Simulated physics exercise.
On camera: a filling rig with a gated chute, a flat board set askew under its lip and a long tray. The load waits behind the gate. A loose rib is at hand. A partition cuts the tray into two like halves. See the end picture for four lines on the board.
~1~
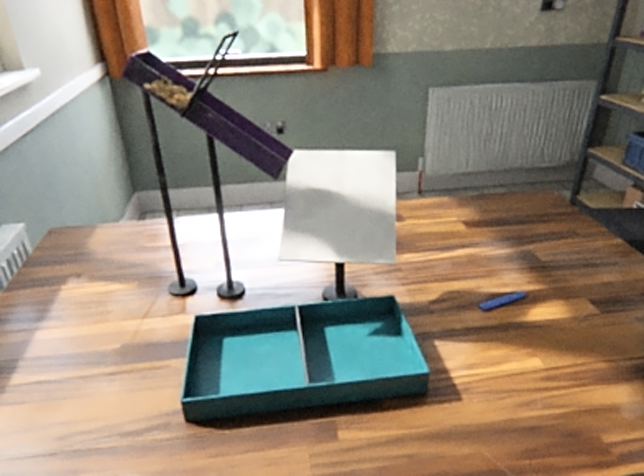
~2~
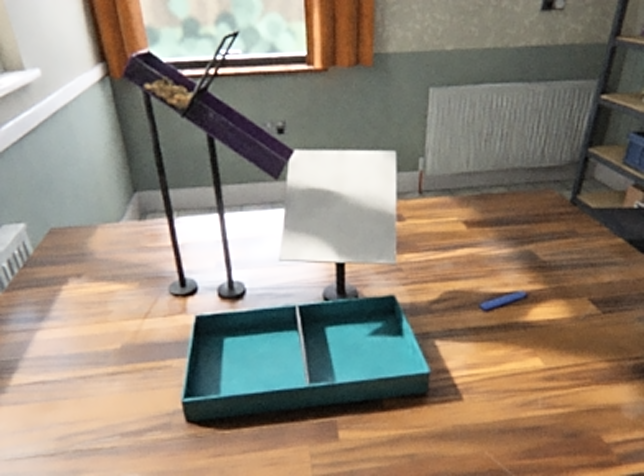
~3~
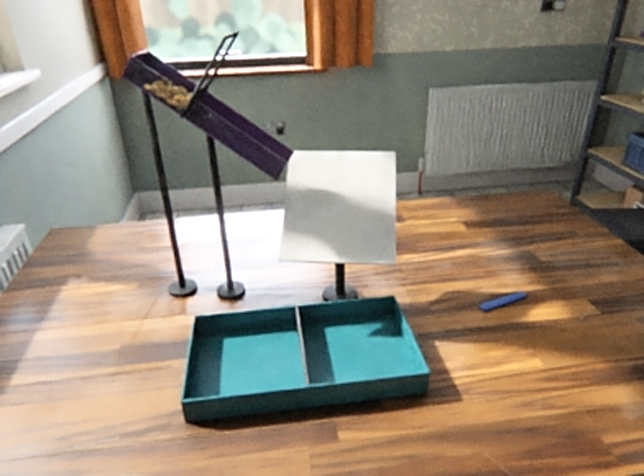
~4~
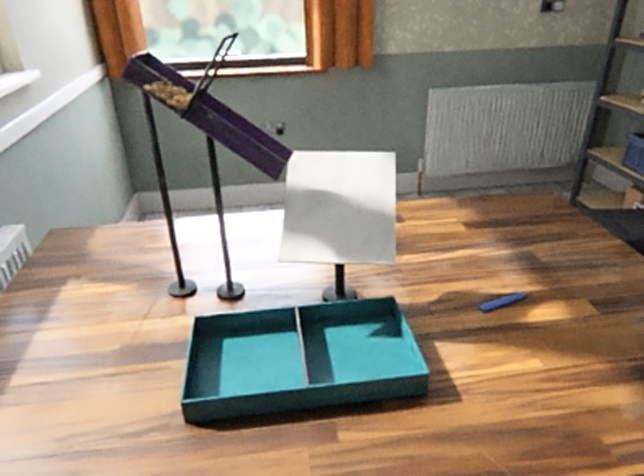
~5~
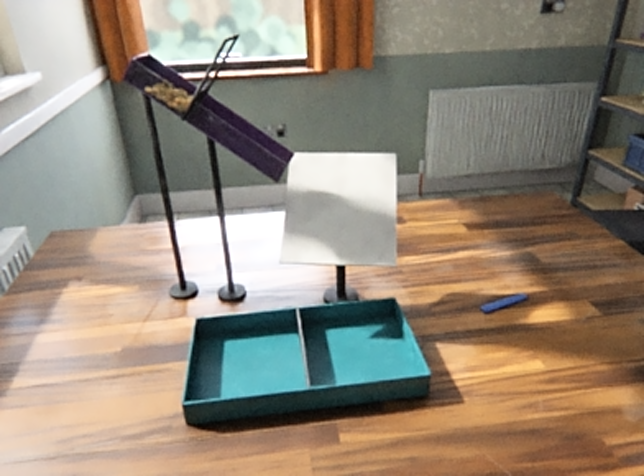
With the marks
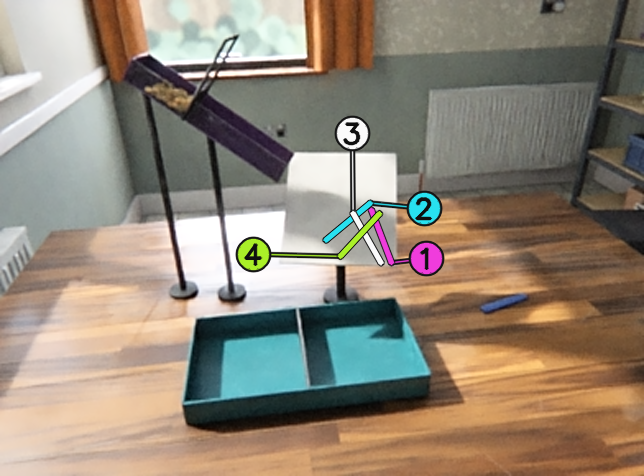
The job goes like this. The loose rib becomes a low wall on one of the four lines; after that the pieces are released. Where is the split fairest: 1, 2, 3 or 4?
The answer is line 2.
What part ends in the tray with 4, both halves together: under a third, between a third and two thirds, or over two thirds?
Line 4 gives over two thirds.
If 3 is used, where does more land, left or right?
More lands on the right.
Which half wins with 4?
More lands on the right.
On the marked copy, line 1 from (371, 209) to (391, 262); line 2 from (370, 203) to (325, 240); line 3 from (353, 213) to (381, 262); line 4 from (379, 213) to (340, 256).
With 1, of what is caught, none at all in the left half, the whole lot in the right.
With 2, of what is caught, close to half in the left half, close to half in the right.
With 3, of what is caught, none at all in the left half, the whole lot in the right.
With 4, of what is caught, a small share in the left half, all but a few in the right.
